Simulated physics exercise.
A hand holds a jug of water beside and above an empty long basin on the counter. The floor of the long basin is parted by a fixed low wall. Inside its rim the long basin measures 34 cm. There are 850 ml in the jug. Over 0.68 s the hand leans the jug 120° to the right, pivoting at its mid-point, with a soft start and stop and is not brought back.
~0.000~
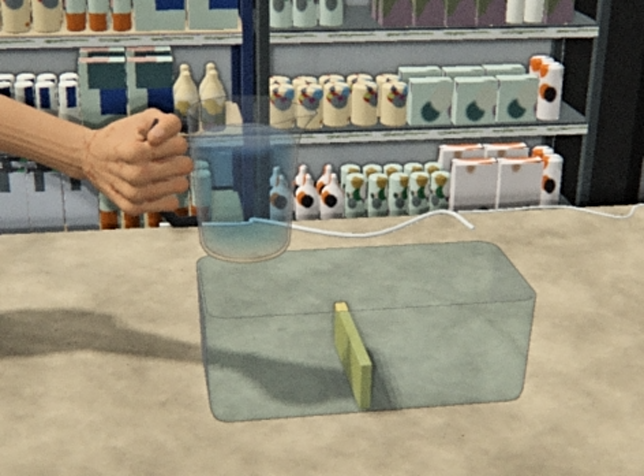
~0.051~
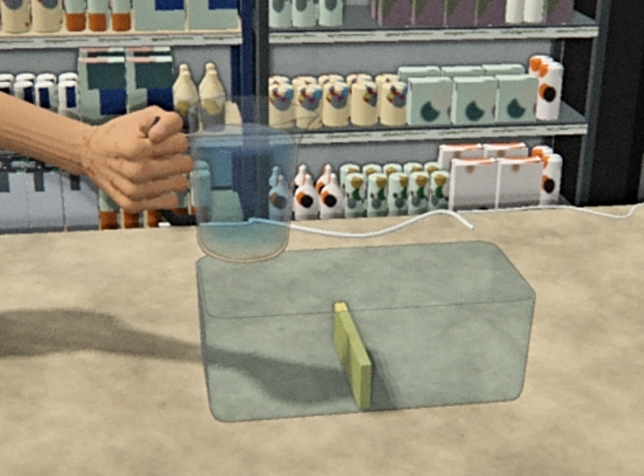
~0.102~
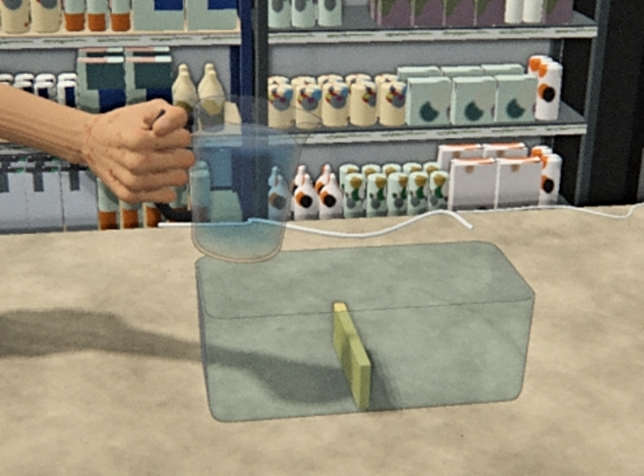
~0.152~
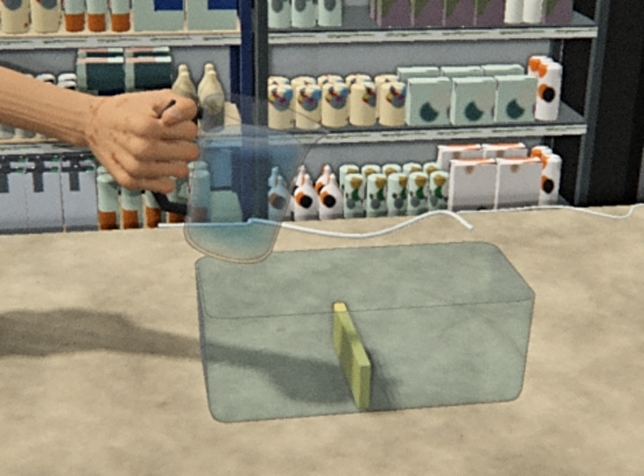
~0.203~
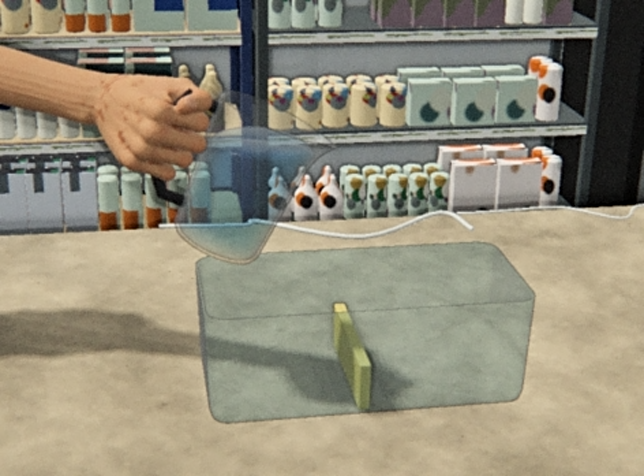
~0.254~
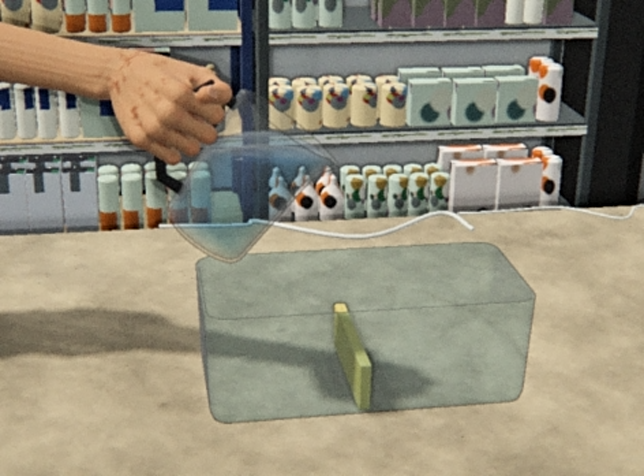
At first, a hand holds a clear jug of water nearly upright above the left side of an empty, long glass basin with a small yellow-green wall inside. The hand then leans the jug to the right, slowly and then more steeply, and the water shifts inside it.
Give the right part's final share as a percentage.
Roughly 46 per cent is past the wall.
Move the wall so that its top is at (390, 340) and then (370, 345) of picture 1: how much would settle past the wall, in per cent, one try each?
First 15, then 30 per cent.
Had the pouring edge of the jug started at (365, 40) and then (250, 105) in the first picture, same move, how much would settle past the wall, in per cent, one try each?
In turn about 85 and 5 per cent.
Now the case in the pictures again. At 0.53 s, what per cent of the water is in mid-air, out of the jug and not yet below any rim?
About 18 per cent.
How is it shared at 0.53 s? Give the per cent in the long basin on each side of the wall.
Some 4 per cent left and 24 right.
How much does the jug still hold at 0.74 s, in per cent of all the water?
About 7 per cent.
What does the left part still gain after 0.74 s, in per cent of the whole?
Near 9 in a hundred.
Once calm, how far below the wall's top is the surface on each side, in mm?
Some 34 mm on the left and 38 mm on the right.
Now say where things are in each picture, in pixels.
In the first picture, tilt 0°; pouring edge (317, 110); surface from (192, 138) to (295, 135); the long basin's rim runs from (201, 288) to (515, 270); the wall's top is at (353, 334).
In the second picture, tilt 2°; pouring edge (318, 112); surface from (193, 137) to (295, 136).
In the third picture, tilt 7°; pouring edge (323, 119); surface from (197, 135) to (298, 139).
In the fourth picture, tilt 14°; pouring edge (330, 130); surface from (201, 137) to (304, 141).
In the fifth picture, tilt 25°; pouring edge (337, 146); surface from (200, 157) to (316, 146).
In the sixth picture, tilt 37°; pouring edge (342, 165); surface from (188, 174) to (328, 152).
By 0.53 s the tilt is 107° and 54 per cent is still to pour, 4 is left of the wall and 25 right of it.
By 0.74 s the tilt is 120° and 7 per cent is still to pour, 43 is left of the wall and 44 right of it.
By 0.95 s the tilt is 120° and 0 per cent is still to pour, 51 is left of the wall and 46 right of it.
By 1.18 s the tilt is 120° and 0 per cent is still to pour, 52 is left of the wall and 46 right of it.
At rest 52 per cent lies left of the wall, 46 right of it and 2 outside.
